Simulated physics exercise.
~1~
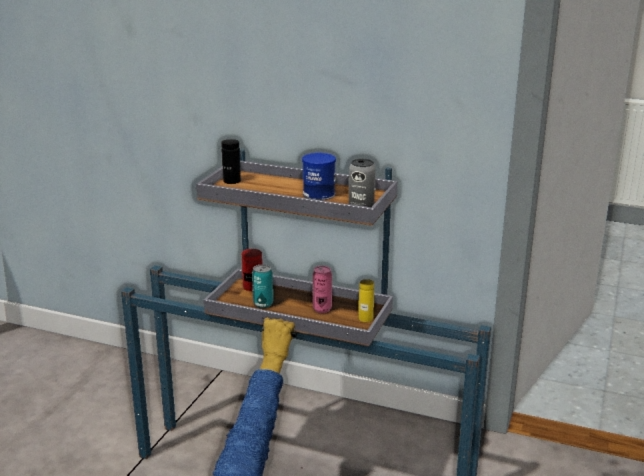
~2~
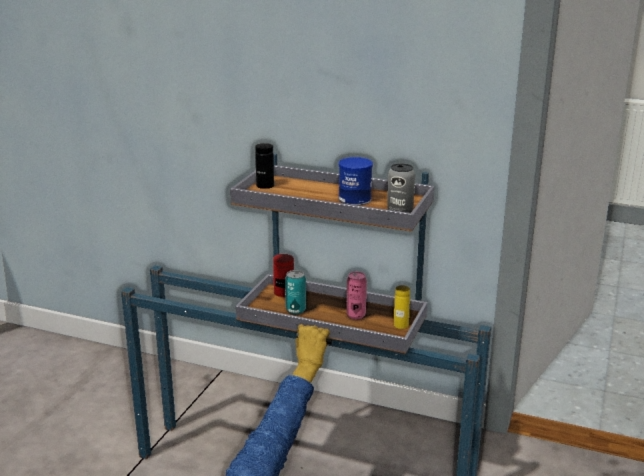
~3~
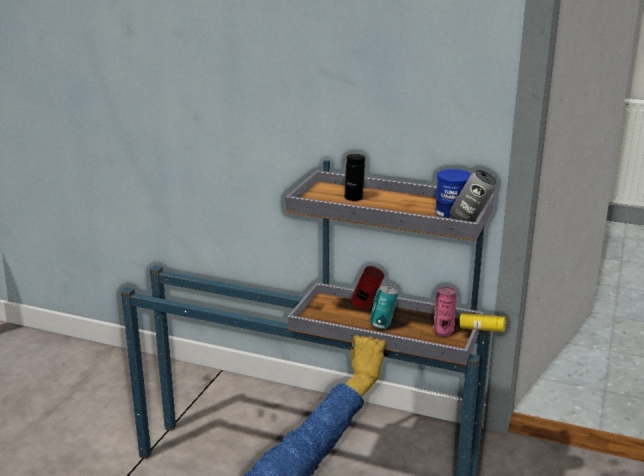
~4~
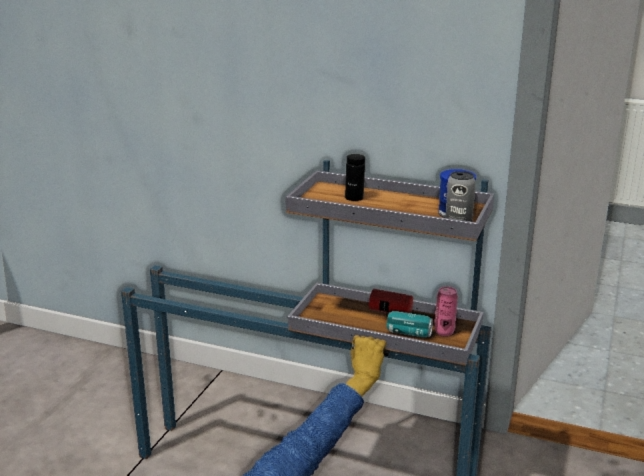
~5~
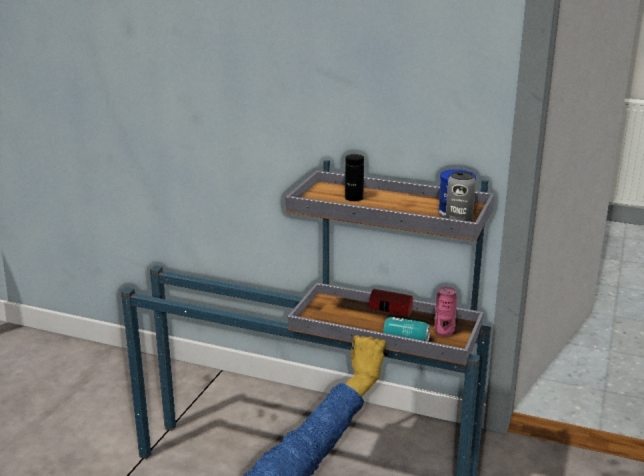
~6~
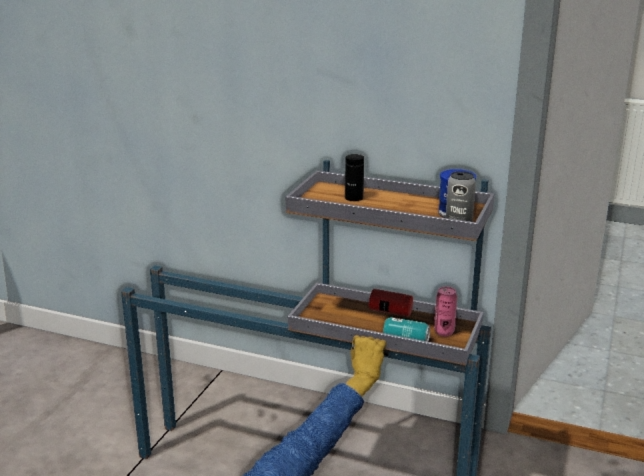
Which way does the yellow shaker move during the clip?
It moves to the right, first riding along with the tray and then tipping out over the right-hand rail.
